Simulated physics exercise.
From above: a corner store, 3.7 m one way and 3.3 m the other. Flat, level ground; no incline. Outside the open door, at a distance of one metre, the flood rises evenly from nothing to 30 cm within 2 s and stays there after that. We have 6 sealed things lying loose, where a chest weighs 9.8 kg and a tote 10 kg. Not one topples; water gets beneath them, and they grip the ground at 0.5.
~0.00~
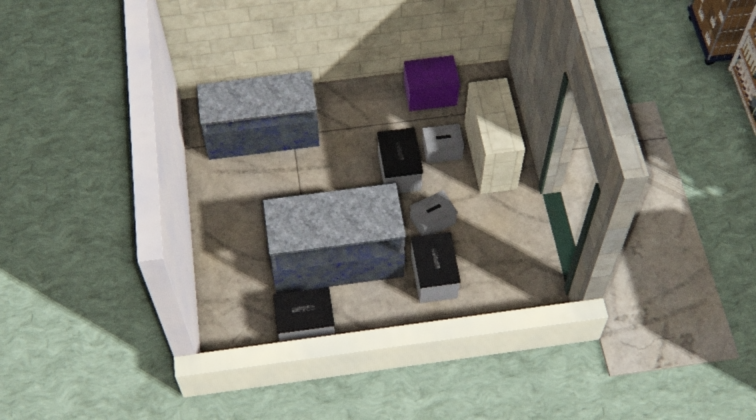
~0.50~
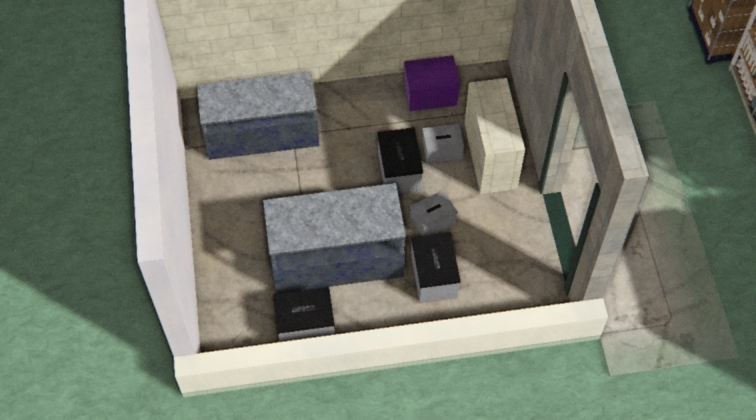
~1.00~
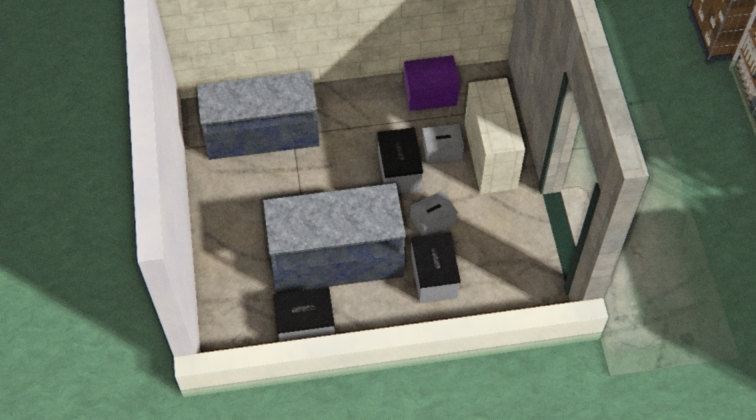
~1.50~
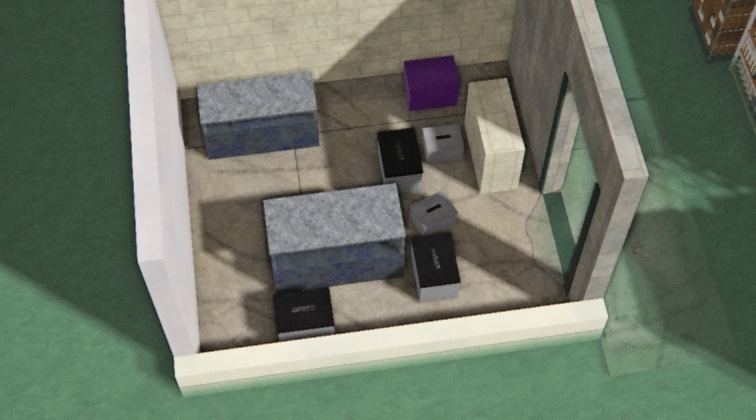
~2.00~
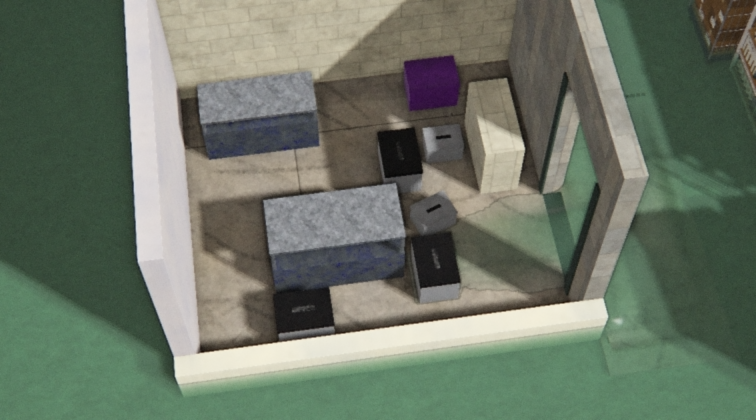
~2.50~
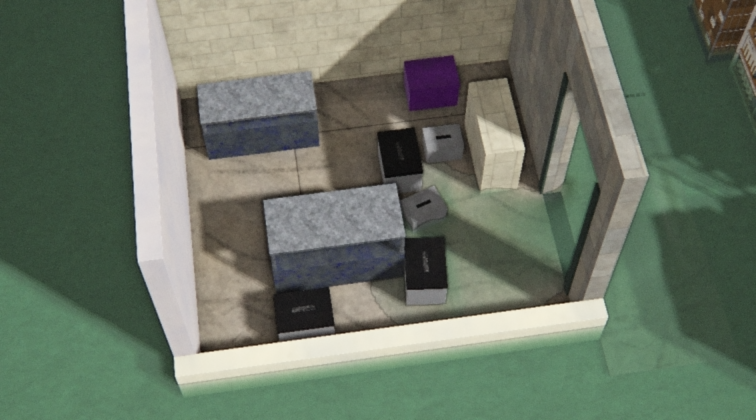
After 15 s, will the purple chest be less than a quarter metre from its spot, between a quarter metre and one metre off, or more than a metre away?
It ends a short distance off.
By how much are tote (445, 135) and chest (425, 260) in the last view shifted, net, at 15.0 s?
Respectively 140 and 120 centimetres.
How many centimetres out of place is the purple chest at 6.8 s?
60 cm, give or take.
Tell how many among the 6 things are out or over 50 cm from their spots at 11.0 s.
Count then: 6.
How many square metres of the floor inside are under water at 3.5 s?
About 6.5 m2 is covered.
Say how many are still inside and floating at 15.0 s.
It comes to 6 of them.
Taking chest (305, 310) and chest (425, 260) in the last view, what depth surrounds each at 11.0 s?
Depths: Near 19 cm, then near 17 cm.
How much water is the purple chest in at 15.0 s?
Near 27 cm deep.
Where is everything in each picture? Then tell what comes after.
In the first picture, the purple chest at (432, 73), on the bottom; water covers 0.0 m2; 0 of 6 have shifted.
In the second picture, the purple chest at (432, 73) rests on the ground; 0.0 m2 under water; 0 of 6 have shifted.
In the third picture, the purple chest at (432, 73) rests on the ground; water covers 0.0 m2; 0 of 6 have shifted.
In the fourth picture, the purple chest at (432, 73) rests on the ground; water covers 0.2 m2; 0 of 6 have shifted.
In the fifth picture, the purple chest at (432, 73), on the bottom; water covers 1.1 m2; 0 of 6 have shifted.
In the sixth picture, the purple chest at (432, 73), on the bottom; 2.7 m2 under water; 2 of 6 have shifted.
After 3.5 s the purple chest is near (432, 73), 0.0 m from its start, aground; 1 afloat.
After 6.8 s the purple chest is near (486, 79), 0.6 m from its start, afloat; 5 afloat.
After 11.0 s the purple chest is near (498, 75), 0.7 m from its start, afloat; 6 afloat.
After 15.0 s the purple chest is near (486, 68), 0.6 m from its start, afloat; 6 afloat.
